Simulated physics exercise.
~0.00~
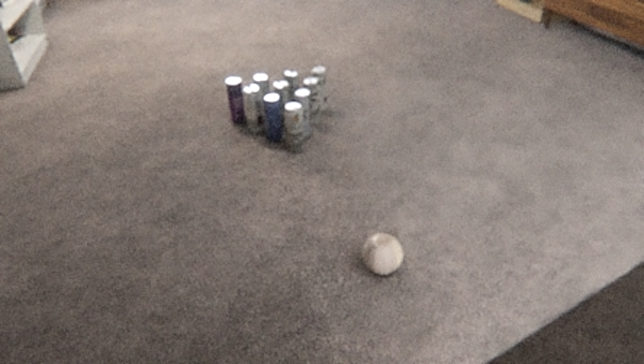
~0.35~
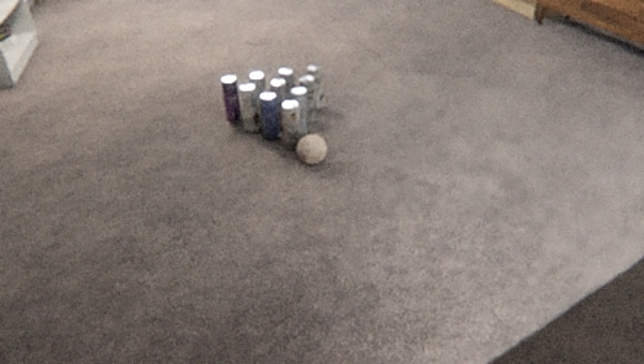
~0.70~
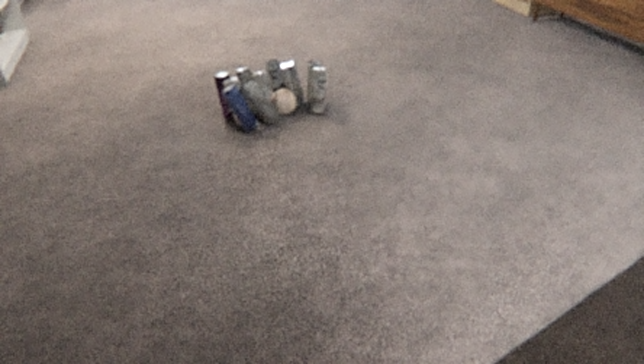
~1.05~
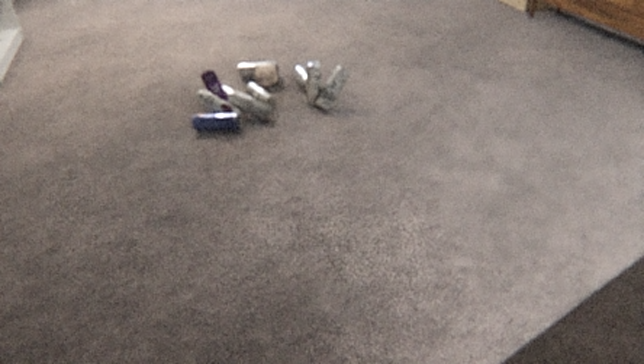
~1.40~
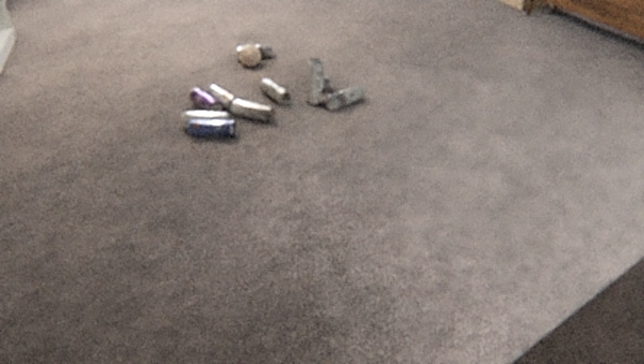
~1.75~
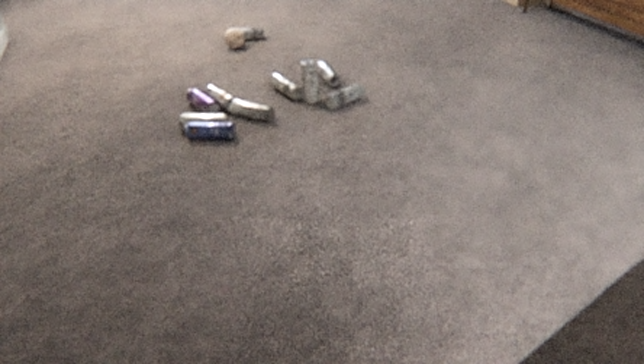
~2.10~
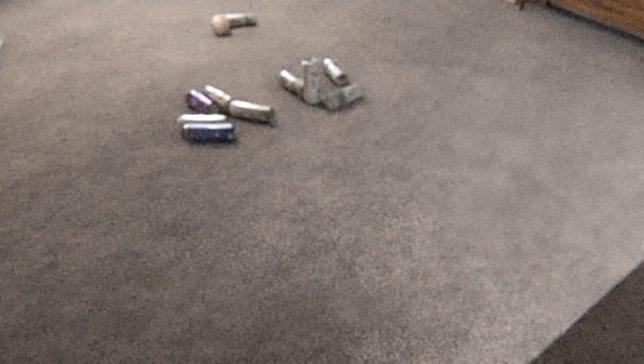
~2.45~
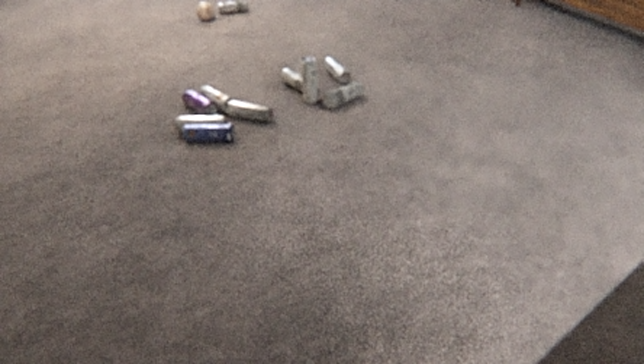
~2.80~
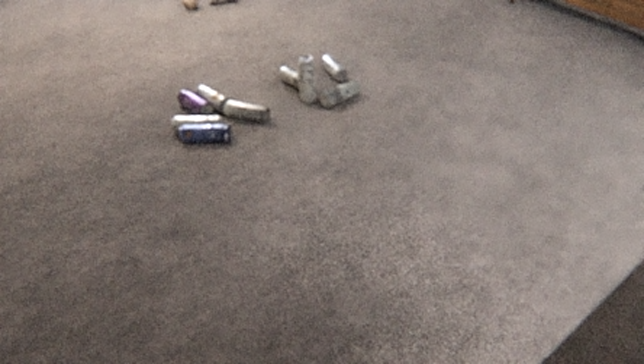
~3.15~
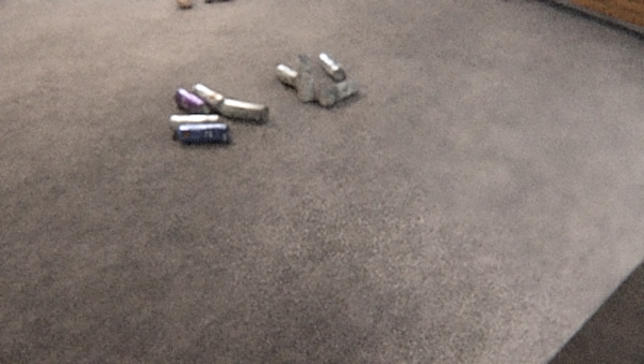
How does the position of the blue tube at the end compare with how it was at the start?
At the start the blue tube stands upright among the others, and by the end it is lying on its side on the carpet.
